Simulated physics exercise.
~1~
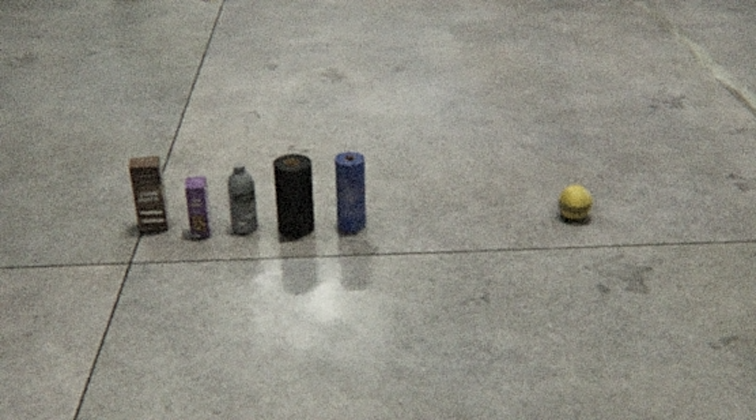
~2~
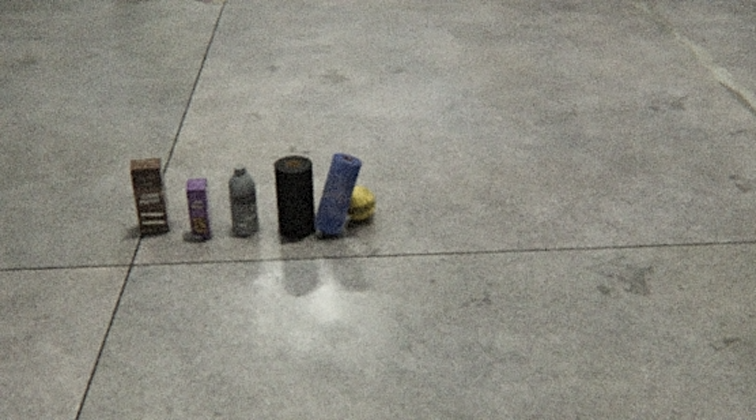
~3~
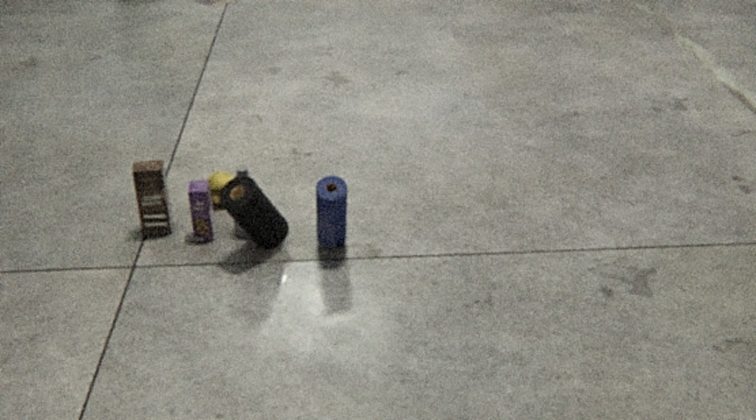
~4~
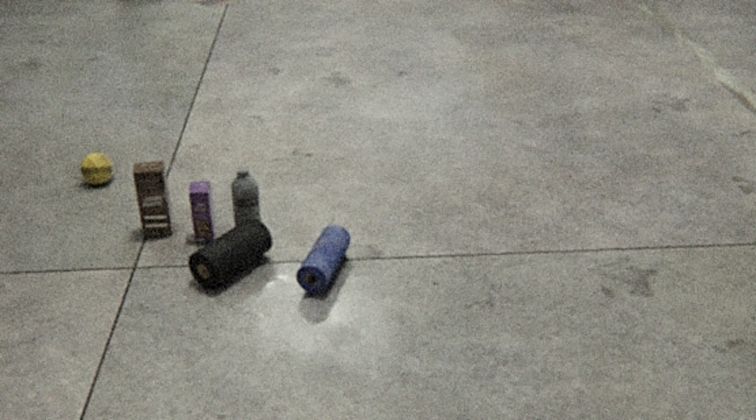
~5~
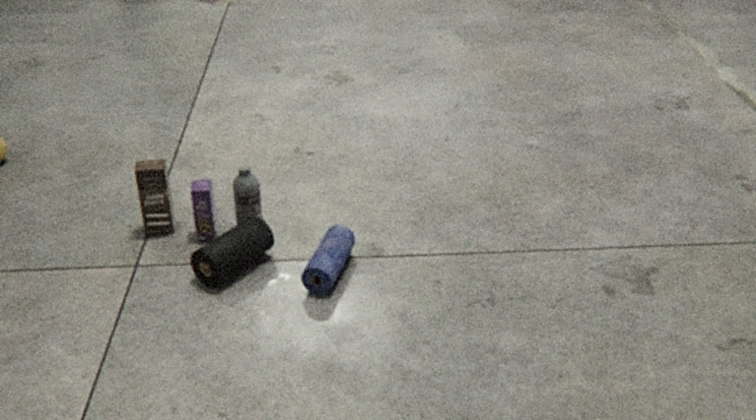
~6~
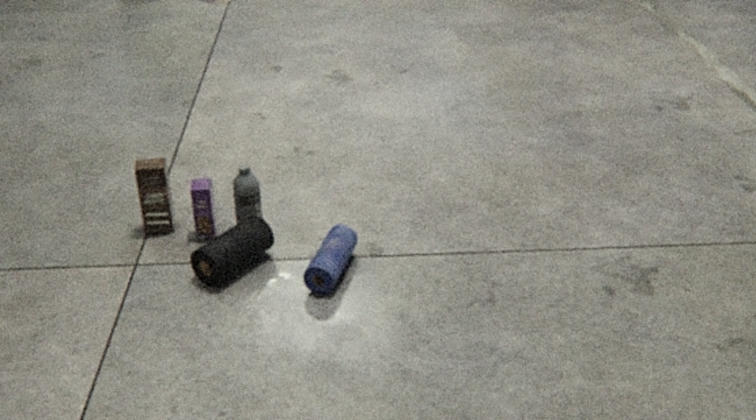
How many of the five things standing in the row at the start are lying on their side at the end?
Two of them, the blue roll and the black roll, end up lying on their side.
